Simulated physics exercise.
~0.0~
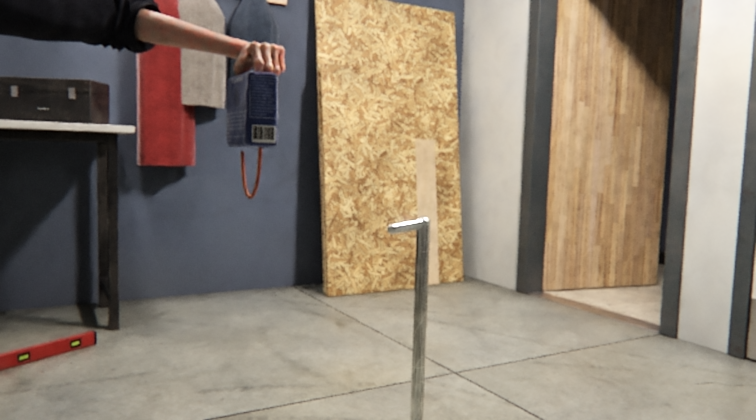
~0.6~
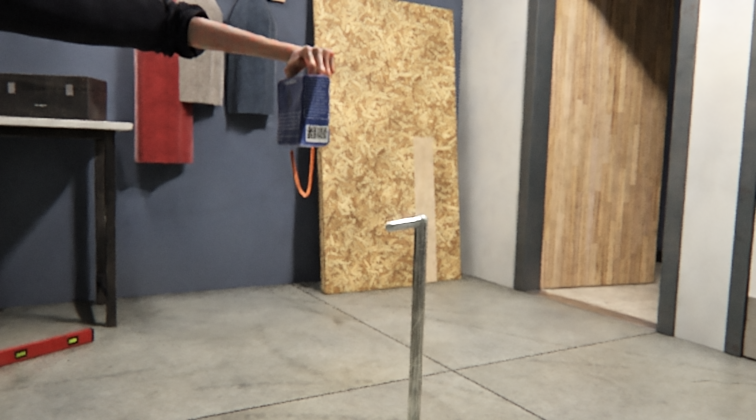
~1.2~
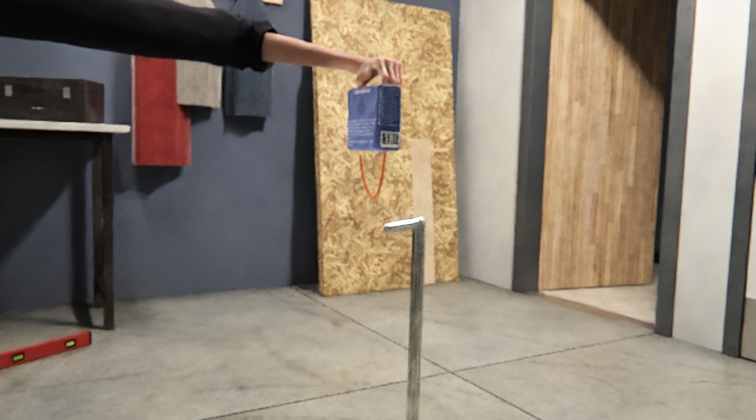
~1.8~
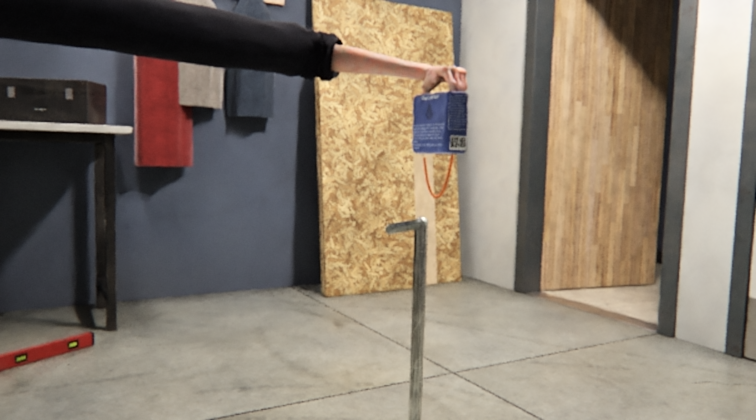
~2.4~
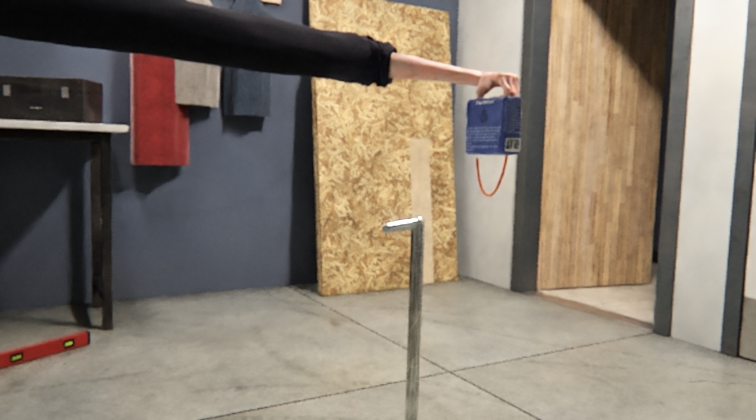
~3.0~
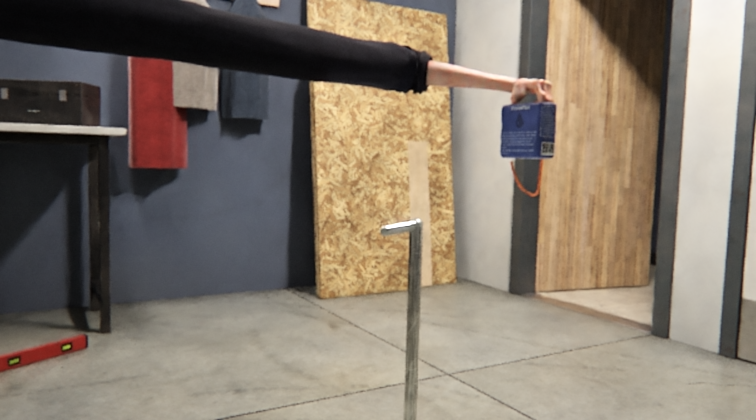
In the video, an outstretched arm in a dark sleeve carries a blue pouch with a trailing orange loop from left to right above a metal post with a hooked top. The pouch and loop pass over the post without catching and end up to its right, still held.
